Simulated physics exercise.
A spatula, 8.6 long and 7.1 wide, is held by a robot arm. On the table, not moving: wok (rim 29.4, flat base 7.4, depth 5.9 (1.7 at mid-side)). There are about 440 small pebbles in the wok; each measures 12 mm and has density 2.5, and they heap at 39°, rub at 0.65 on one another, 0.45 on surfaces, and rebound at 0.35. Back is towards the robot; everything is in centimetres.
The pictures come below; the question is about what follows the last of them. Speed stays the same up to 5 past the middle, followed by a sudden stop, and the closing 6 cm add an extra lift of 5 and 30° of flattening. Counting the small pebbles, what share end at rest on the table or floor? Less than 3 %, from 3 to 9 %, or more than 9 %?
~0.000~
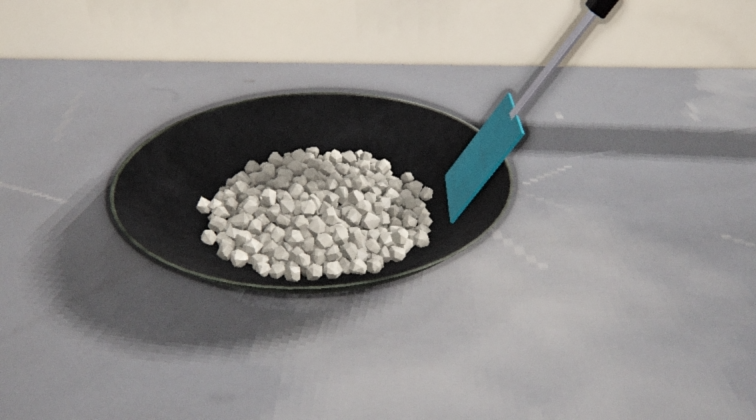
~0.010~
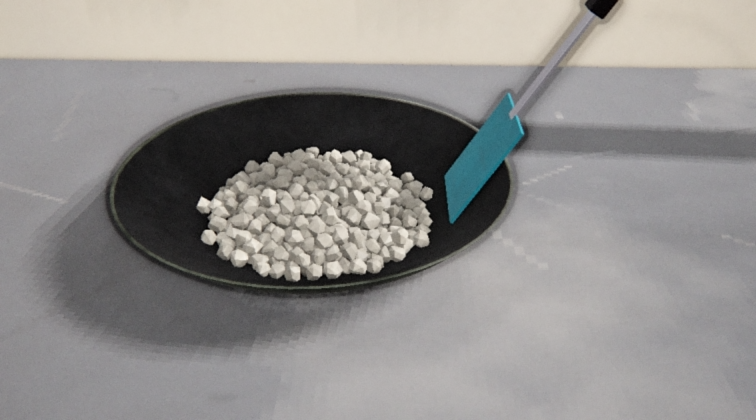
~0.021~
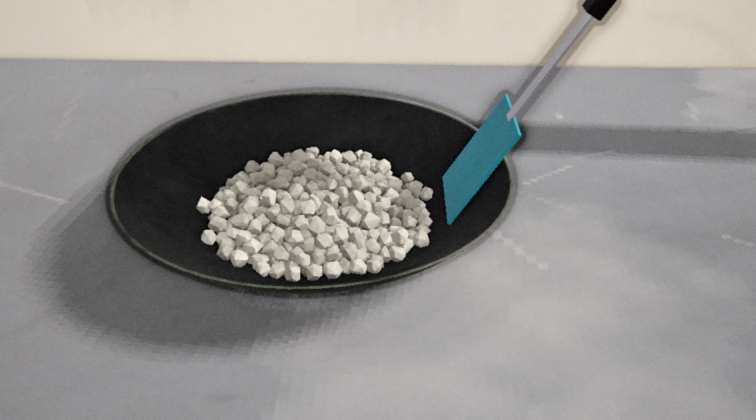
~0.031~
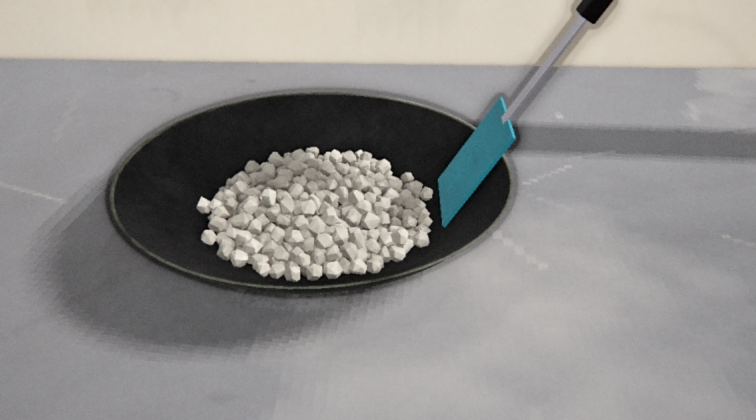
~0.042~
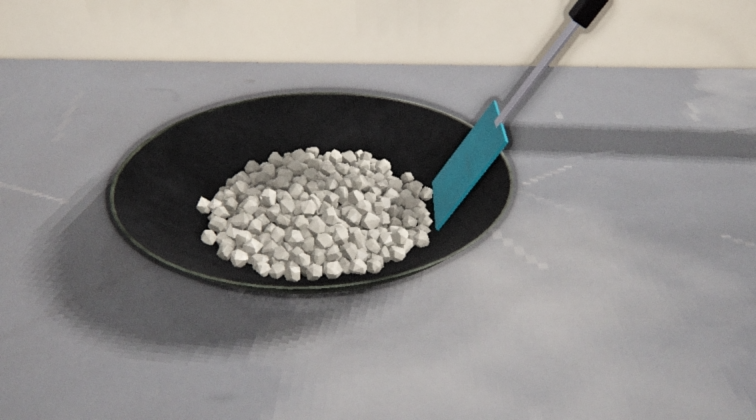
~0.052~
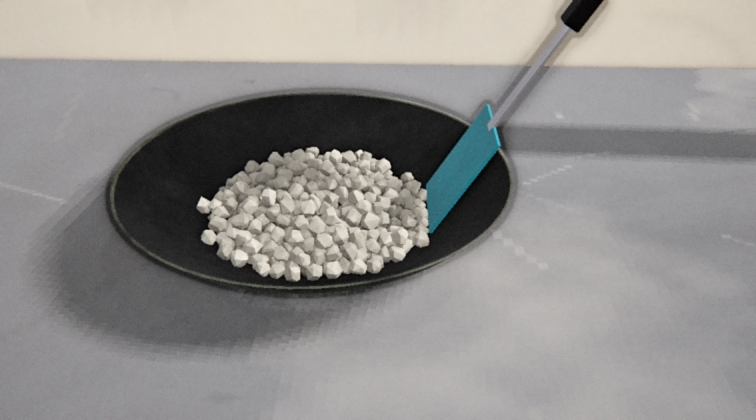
Less than 3 %.
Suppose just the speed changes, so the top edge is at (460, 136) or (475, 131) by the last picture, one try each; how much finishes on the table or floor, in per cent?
About 15 and 5 percent.
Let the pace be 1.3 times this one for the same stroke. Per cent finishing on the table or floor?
I'd put it around 0 per cent.
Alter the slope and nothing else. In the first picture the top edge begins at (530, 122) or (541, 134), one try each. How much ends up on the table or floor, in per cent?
First try around 0 percent, second around 0 percent.
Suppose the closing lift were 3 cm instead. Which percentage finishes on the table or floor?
Roughly 0 percent of it.
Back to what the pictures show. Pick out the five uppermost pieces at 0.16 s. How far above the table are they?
Estimated height above table: Approx. 5 cm.
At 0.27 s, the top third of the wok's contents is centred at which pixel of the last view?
(214, 185).
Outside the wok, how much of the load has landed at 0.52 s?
Share at that moment: About 0 %.
After 0.16 s, sloping 59°, highest piece 5 above the table; 443 in the wok.
After 0.27 s, sloping 47°, highest piece 7 above the table; 443 in the wok.
After 0.52 s, sloping 29°, highest piece 7 above the table; 442 in the wok, 1 on the table or floor.
After 1.57 s, sloping 29°, highest piece 7 above the table; 442 in the wok, 1 on the table or floor.
In the end, 442 in the wok, 1 on the table or floor. That is 0 % on the table or floor.
